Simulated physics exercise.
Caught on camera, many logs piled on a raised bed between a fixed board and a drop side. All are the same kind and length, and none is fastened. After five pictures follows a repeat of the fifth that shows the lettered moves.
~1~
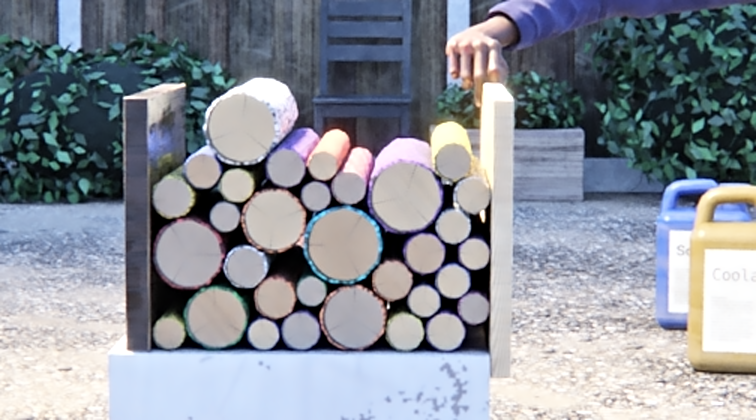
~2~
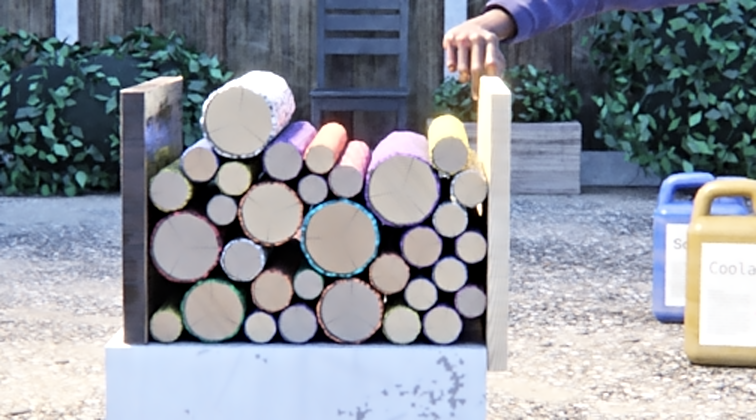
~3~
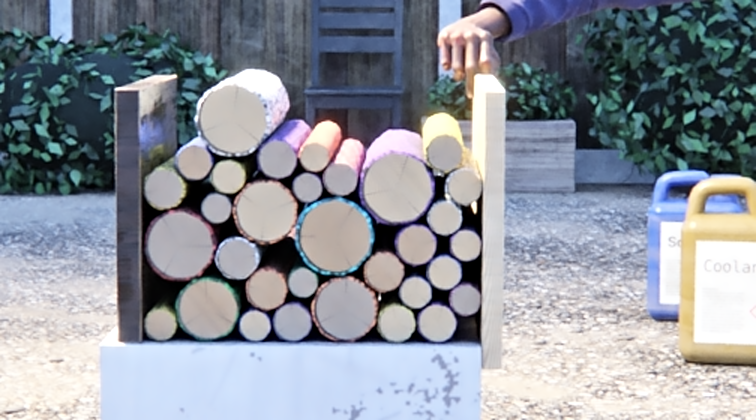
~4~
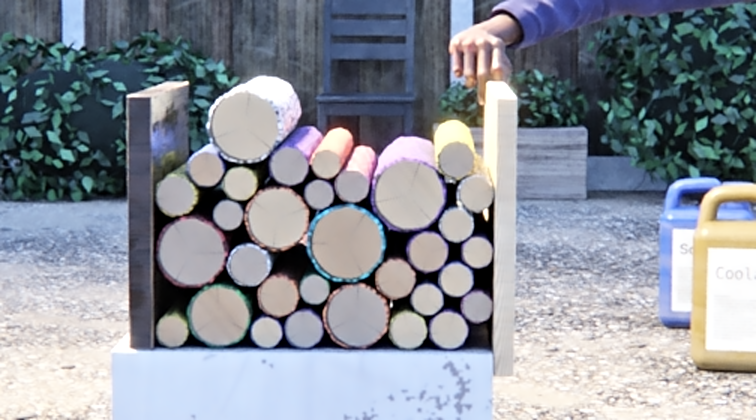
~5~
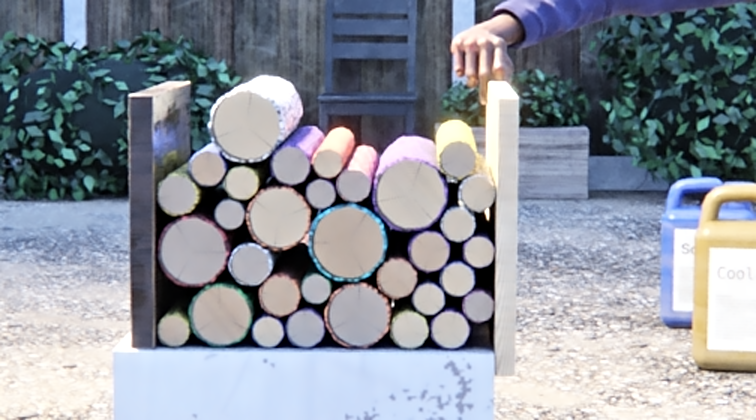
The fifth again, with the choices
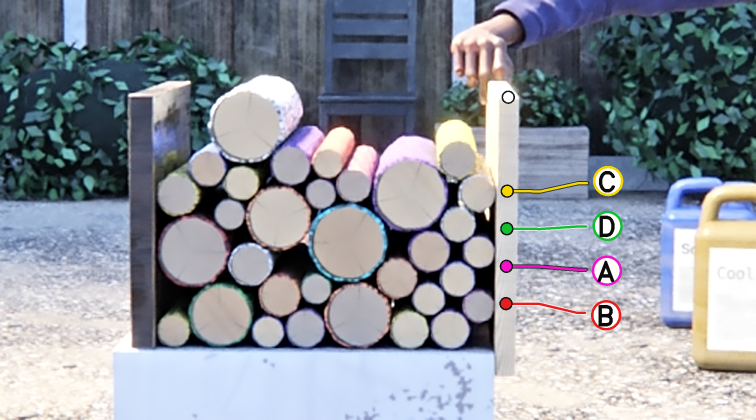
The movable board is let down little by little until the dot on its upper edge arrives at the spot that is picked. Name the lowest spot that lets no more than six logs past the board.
At most to B.
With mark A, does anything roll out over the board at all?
Yes.
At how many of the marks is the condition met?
The number is four.
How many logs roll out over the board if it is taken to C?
The count is none.
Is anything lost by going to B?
At B: Yes.
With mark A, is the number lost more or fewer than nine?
Fewer than nine.
On the marked copy, A at (507, 267); B at (506, 304); C at (508, 191); D at (507, 228); the white dot at (509, 97).
Taking B. A third of the way, top of the board (497, 186).
Two thirds of the way, top of the board (495, 287).
When it is over, top of the board (495, 303), three out over the board.
As for the rest, A one out over the board; C none out over the board; D none out over the board.
